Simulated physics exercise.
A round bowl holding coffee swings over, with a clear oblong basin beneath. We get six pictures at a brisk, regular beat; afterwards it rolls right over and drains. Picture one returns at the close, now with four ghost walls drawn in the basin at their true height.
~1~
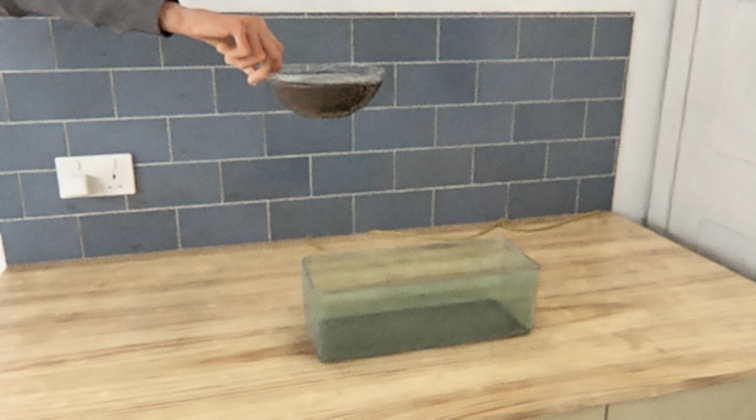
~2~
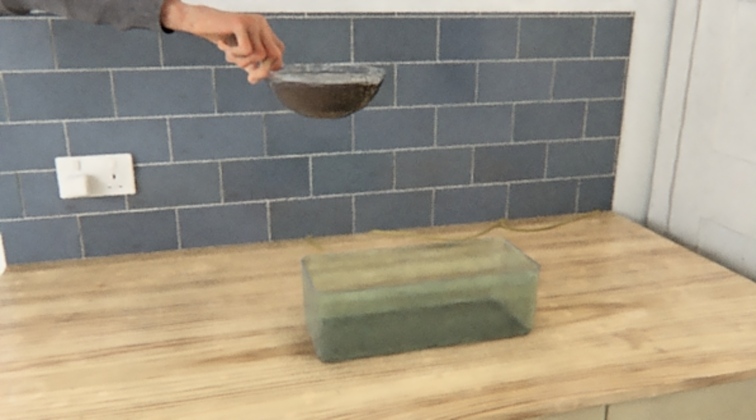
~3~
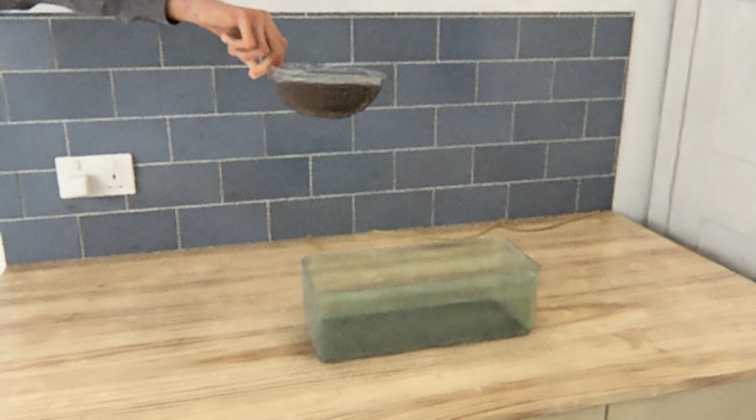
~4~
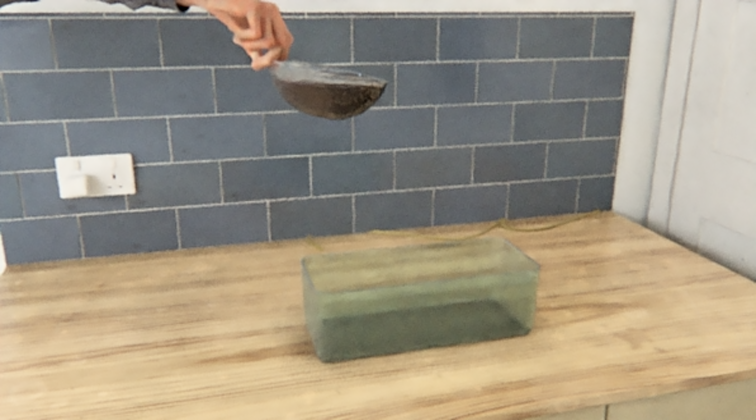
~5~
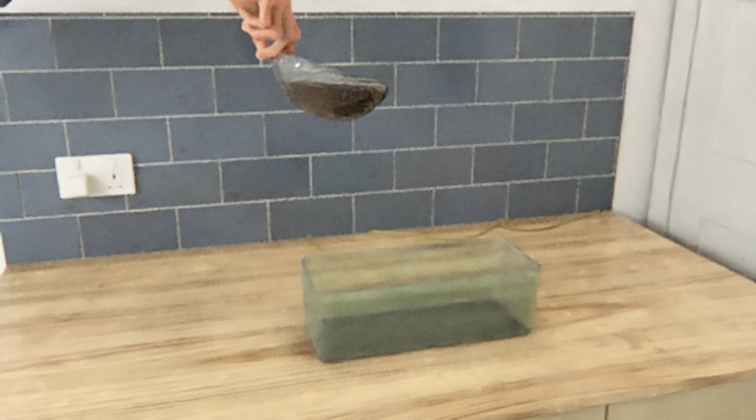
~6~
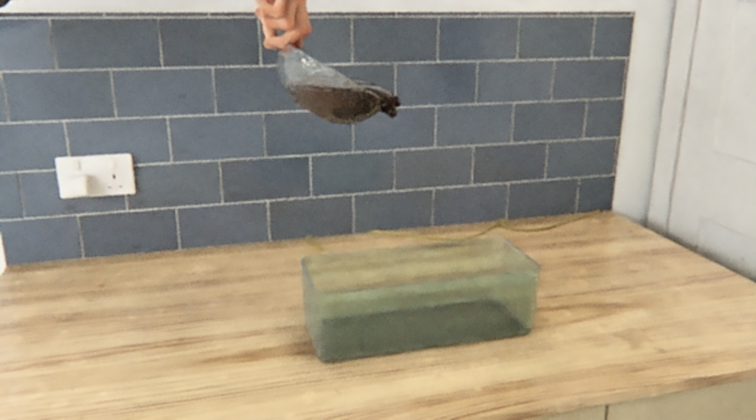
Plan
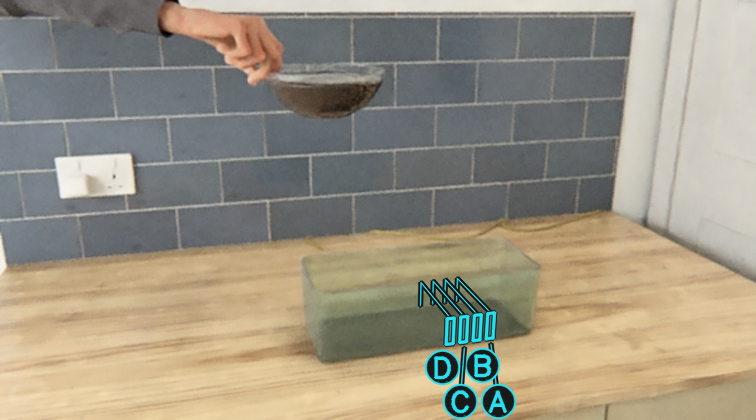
On a wooden counter by blue tiles, a hand tilting a clear bowl of dark coffee rightward above a glass basin.
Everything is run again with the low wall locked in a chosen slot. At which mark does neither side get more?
The best slot is D.
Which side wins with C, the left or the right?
The left one.
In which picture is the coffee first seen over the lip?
Picture 5.
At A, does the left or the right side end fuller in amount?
More ends on the left.
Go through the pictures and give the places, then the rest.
Upright, lip at (381, 68); basin from (317, 360) to (531, 331); nothing has left yet.
Upright, lip at (381, 69); nothing has left yet.
Tipped about 5°, lip at (382, 73); nothing has left yet.
Tipped about 12°, lip at (384, 80); nothing has left yet.
Tipped about 20°, lip at (384, 89); coffee is over the lip, down to (384, 89).
Tipped about 30°, lip at (383, 100); coffee is over the lip, down to (391, 114).
On the marked copy, A at (490, 343); B at (477, 345); C at (464, 347); D at (450, 349).
With A, about 84 % ends left of the wall and 11 % right of it; 5 % is lost outside.
With B, about 88 % ends left of the wall and 8 % right of it; 4 % is lost outside.
With C, about 75 % ends left of the wall and 21 % right of it; 4 % is lost outside.
With D, about 48 % ends left of the wall and 49 % right of it; 4 % is lost outside.
